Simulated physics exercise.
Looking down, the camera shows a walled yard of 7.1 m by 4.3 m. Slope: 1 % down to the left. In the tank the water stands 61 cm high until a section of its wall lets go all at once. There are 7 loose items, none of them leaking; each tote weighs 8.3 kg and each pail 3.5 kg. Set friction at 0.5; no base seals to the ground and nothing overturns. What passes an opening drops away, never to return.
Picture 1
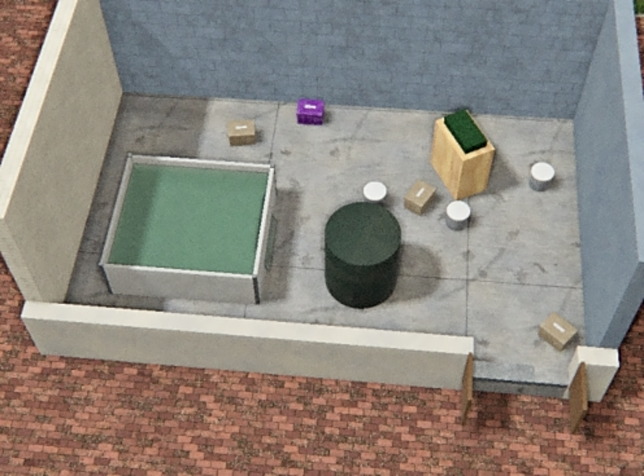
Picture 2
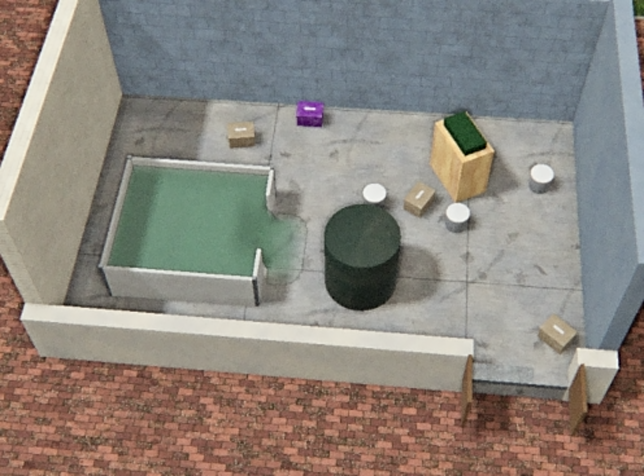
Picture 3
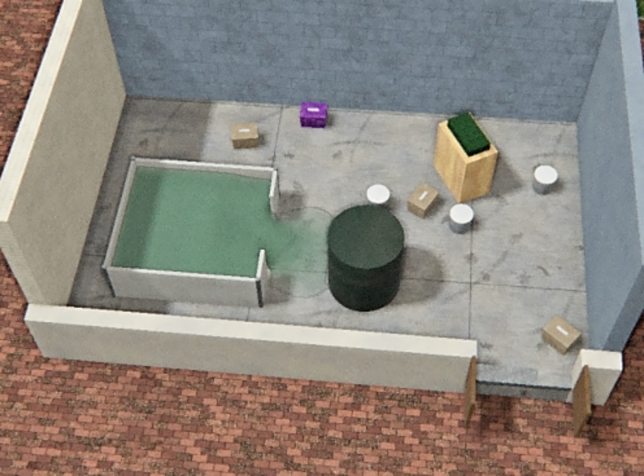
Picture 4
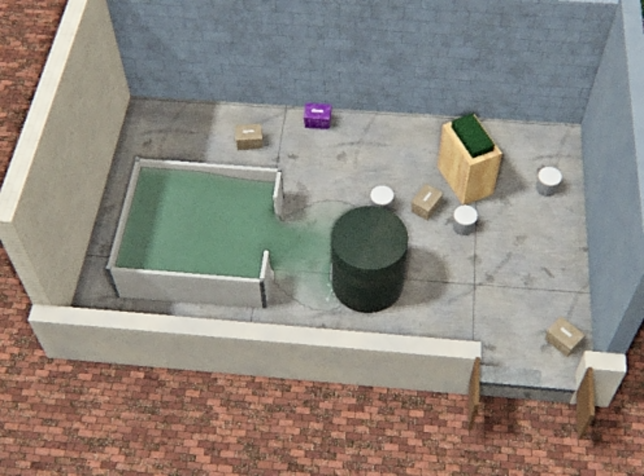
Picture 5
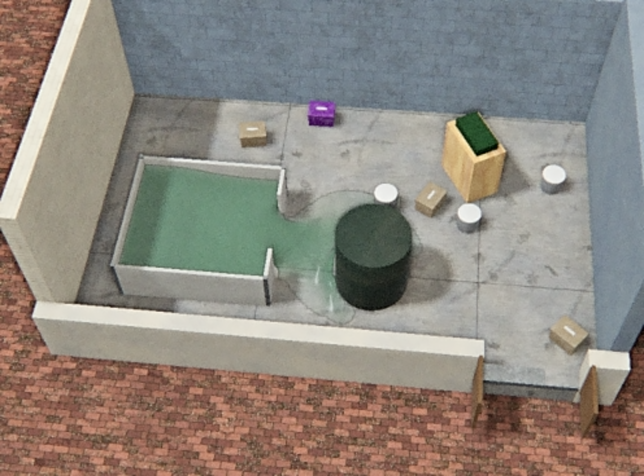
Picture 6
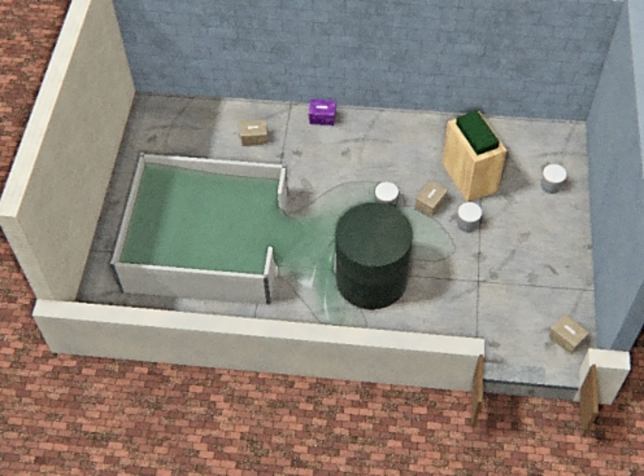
Greenish water pours through a gap that opens in the right side of a low-walled tank, spreading in a thin sheet across the grey yard floor and around a dark cylinder, while the purple tote and other loose items stay put.
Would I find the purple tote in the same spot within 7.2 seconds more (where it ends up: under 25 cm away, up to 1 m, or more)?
Expect a moderate change in position.
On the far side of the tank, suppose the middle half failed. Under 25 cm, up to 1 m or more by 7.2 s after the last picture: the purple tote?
The purple tote is swept away.
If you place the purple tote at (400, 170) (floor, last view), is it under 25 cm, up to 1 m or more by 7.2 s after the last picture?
By that time it is swept a long way.
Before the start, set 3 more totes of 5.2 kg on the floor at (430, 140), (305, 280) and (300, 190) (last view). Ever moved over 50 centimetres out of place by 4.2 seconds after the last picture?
In the order listed: Across the line; across the line; behind the line.
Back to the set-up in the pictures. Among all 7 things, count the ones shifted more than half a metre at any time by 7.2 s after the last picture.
Tally: 6.
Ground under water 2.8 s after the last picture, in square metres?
Some 23 m2 of it.
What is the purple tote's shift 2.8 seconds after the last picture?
Around 30 cm from the start by that time.
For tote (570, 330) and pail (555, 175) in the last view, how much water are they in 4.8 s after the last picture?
Some 5 cm at the first, some 10 cm at the second.
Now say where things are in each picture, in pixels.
The first picture shows the purple tote at (310, 107) rests on the ground; water covers 3.5 m2; 0 of 7 have shifted.
The second picture shows the purple tote at (310, 109) rests on the ground; water covers 4.0 m2; 0 of 7 have shifted.
The third picture shows the purple tote at (314, 110), on the bottom; water covers 4.7 m2; 0 of 7 have shifted.
The fourth picture shows the purple tote at (318, 111) rests on the ground; water covers 5.3 m2; 0 of 7 have shifted.
The fifth picture shows the purple tote at (322, 109) rests on the ground; water covers 5.8 m2; 0 of 7 have shifted.
The sixth picture shows the purple tote at (322, 108), on the bottom; 6.5 m2 under water; 0 of 7 have shifted.
Then, 0.9 s after the last picture the purple tote is near (322, 108), 0.0 m from its start, aground; 0 of 7 are out; 2 afloat.
Then, 2.8 s after the last picture the purple tote is near (306, 111), 0.3 m from its start, aground; 0 of 7 are out; 3 afloat.
Then, 4.8 s after the last picture the purple tote is near (288, 116), 0.5 m from its start, aground; 0 of 7 are out; 4 afloat.
Then, 7.2 s after the last picture the purple tote is near (288, 116), 0.5 m from its start, aground; 1 of 7 are out; 3 afloat.
